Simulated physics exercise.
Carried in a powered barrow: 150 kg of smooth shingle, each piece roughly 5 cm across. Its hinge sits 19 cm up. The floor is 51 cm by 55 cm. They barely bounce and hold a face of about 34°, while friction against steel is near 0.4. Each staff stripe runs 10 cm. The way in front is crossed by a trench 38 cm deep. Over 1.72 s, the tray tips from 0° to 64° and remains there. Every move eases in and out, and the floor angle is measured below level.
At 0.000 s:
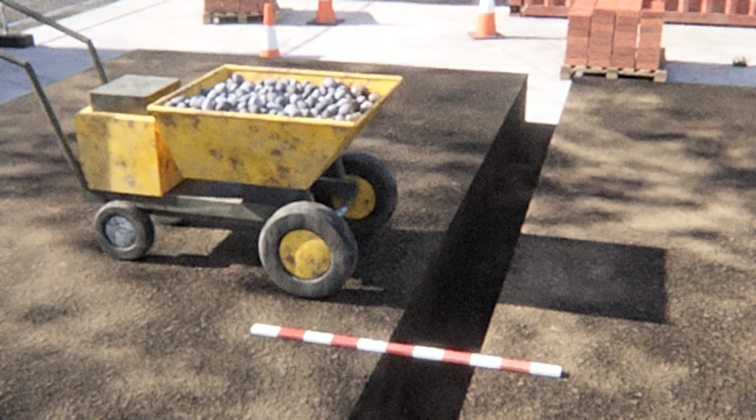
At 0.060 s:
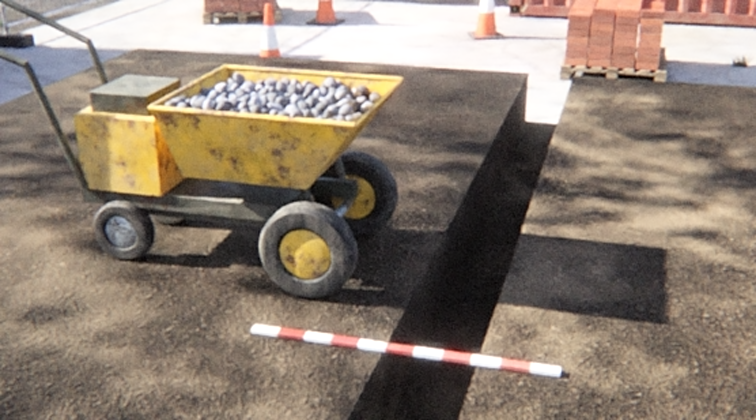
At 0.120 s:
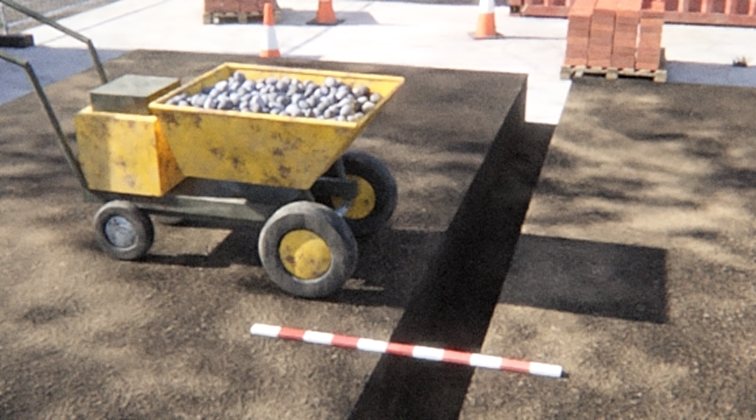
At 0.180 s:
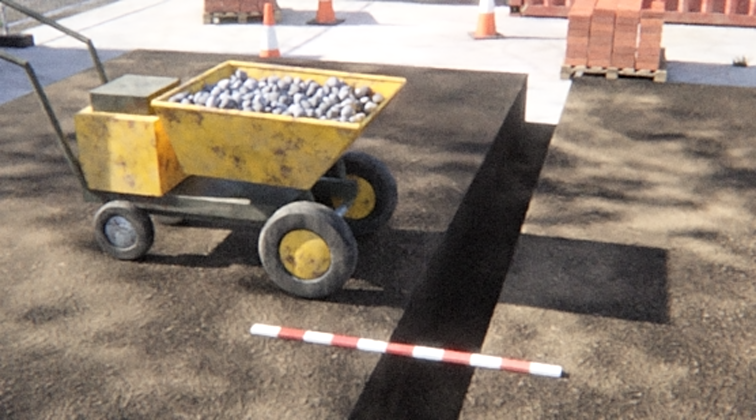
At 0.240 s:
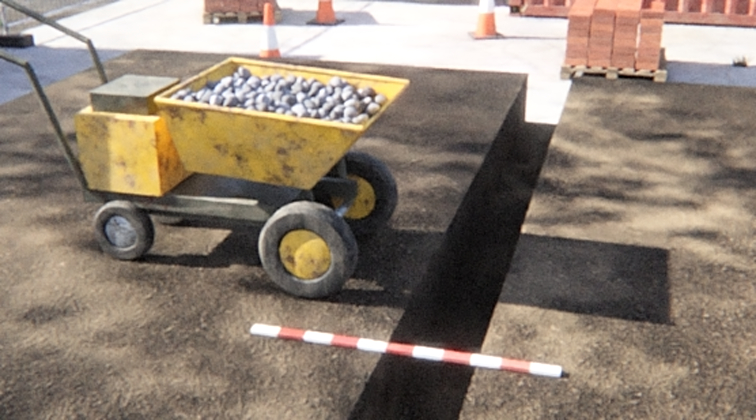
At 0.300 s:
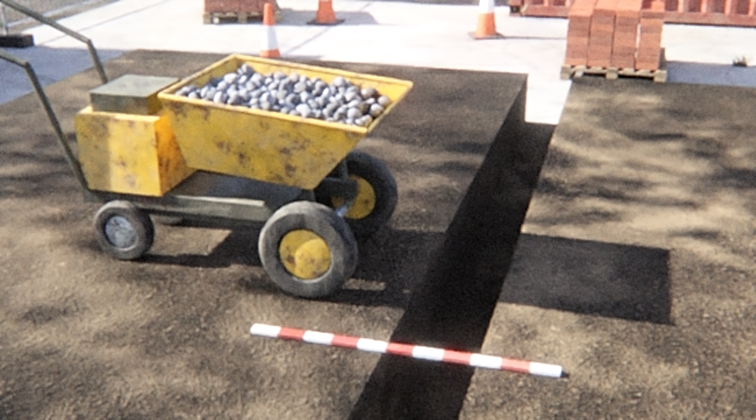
On a sunlit patch of bare ground beside a dark trench, a yellow barrow loaded with grey stones stood still, then its tray slowly tilted a little toward the right, the stones shifting slightly.
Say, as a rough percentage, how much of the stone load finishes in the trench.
Roughly 55 out of 100.
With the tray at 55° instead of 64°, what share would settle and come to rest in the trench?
Share in trench: Approx. 45%.
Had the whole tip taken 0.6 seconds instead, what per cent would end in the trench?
That works out at about 35 in a hundred.
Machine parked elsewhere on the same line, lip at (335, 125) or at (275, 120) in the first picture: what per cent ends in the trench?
That gives roughly 75 per cent and roughly 95 per cent.
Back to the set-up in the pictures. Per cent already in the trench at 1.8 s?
Around 15 per cent of it.
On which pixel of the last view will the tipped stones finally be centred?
The resting stones are centred at roughly (495, 329).
After 1.3 s the floor is at 54°; 99 % in the tray, 1 % in the trench; the foremost stones are at (479, 231).
After 1.8 s the floor is at 64°; 54 % in the tray, 15 % in the trench, 31 % past the trench; the foremost stones are at (621, 296).
After 2.2 s the floor is at 64°; 29 % in the tray, 25 % in the trench, 45 % past the trench; the foremost stones are at (705, 295).
After 4.1 s the floor is at 64°; 0 % in the tray, 55 % in the trench, 45 % past the trench; the foremost stones are at (748, 292).
